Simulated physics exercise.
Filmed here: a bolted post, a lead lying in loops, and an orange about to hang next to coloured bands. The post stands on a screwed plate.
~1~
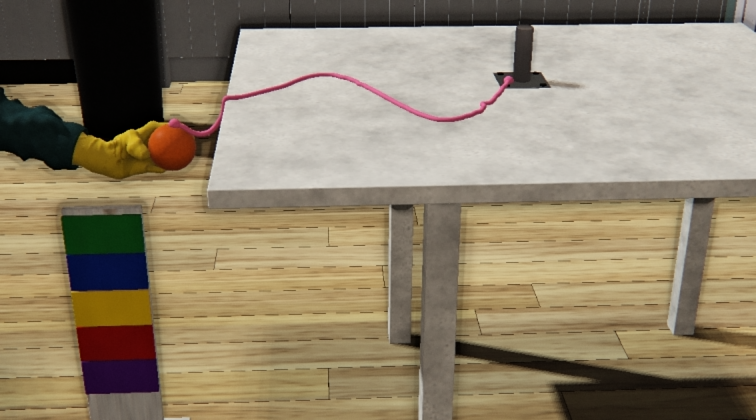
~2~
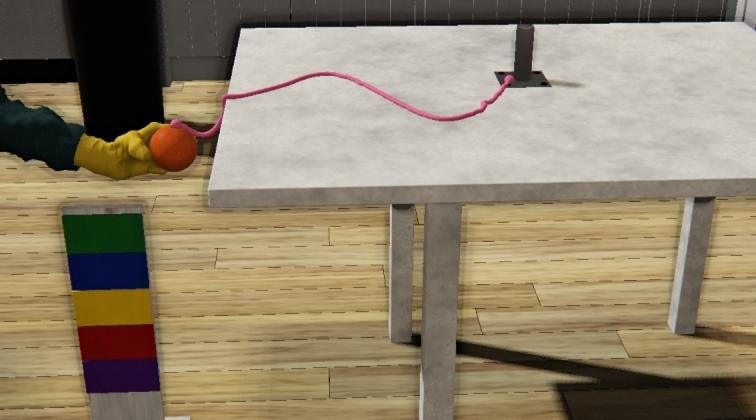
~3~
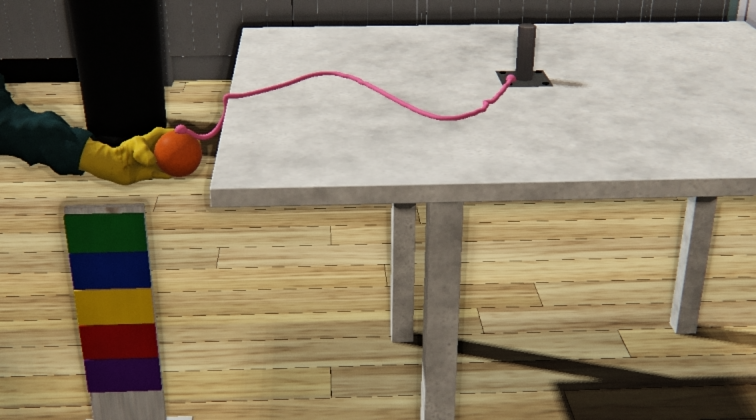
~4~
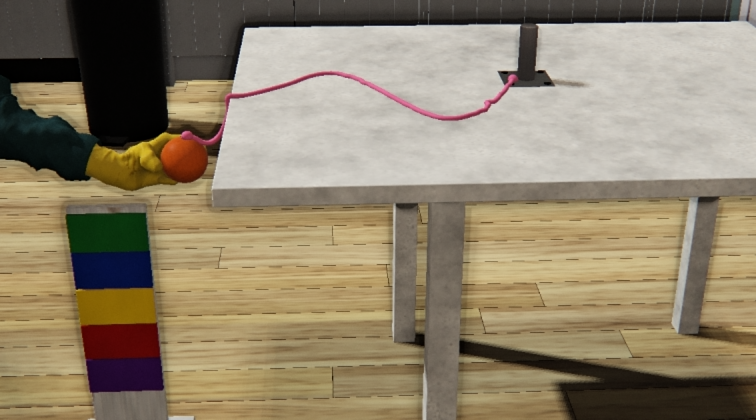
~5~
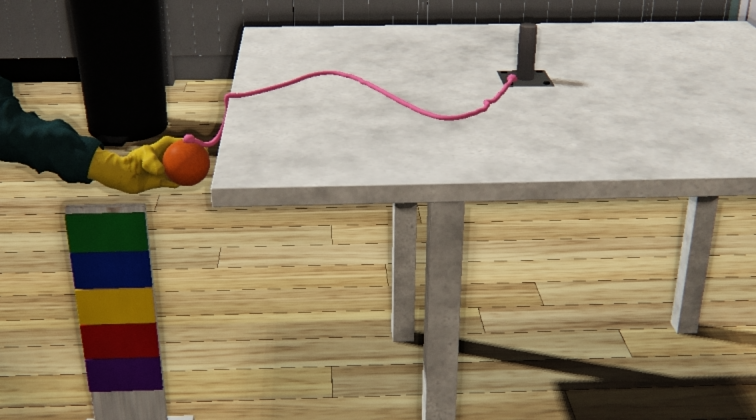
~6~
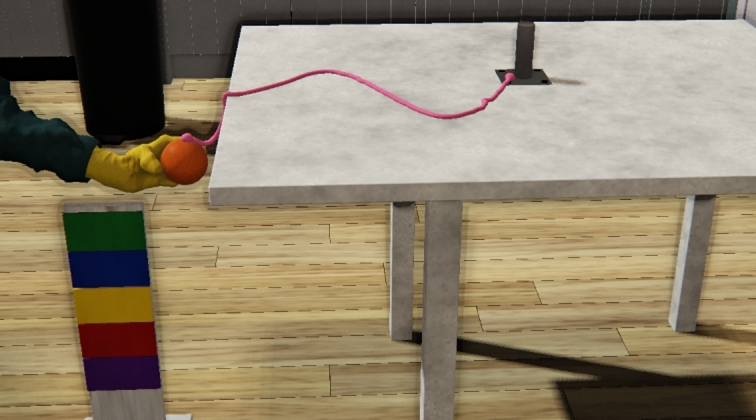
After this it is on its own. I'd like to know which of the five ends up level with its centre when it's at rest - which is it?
It's red.
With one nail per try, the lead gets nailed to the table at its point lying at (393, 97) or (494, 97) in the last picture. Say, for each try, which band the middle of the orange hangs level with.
In order: Blue; yellow.
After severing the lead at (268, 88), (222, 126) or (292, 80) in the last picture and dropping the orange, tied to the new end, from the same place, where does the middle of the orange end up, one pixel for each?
The three tries give approximately (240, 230), (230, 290) and (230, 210).
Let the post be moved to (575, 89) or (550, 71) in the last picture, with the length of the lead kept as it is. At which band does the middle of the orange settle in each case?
Case by case: Yellow, then yellow.
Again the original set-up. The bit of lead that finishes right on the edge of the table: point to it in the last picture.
(354, 77), approximately.
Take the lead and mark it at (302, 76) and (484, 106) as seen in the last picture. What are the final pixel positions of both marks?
They finish at (230, 171) and (420, 85) respectively.
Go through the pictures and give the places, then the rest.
The first picture shows orange (171, 147); green (103, 236); blue (107, 273); yellow (112, 309); red (116, 344); purple (120, 378).
The second picture shows orange (173, 148); lead through (499, 94) (455, 119) (384, 95) (325, 74) (254, 94).
The third picture shows orange (178, 153).
The fourth picture shows orange (184, 160); lead through (503, 93) (458, 118) (388, 94) (329, 74) (258, 93).
The fifth picture shows orange (186, 163).
The sixth picture shows orange (184, 162); lead through (500, 91) (455, 117) (385, 93) (326, 72) (255, 91).
Soon after, orange near (214, 326); level with red.
After that, orange near (256, 327); level with red.
And then, orange near (241, 338); level with red.
In the end, orange near (240, 338); level with red. The red one.
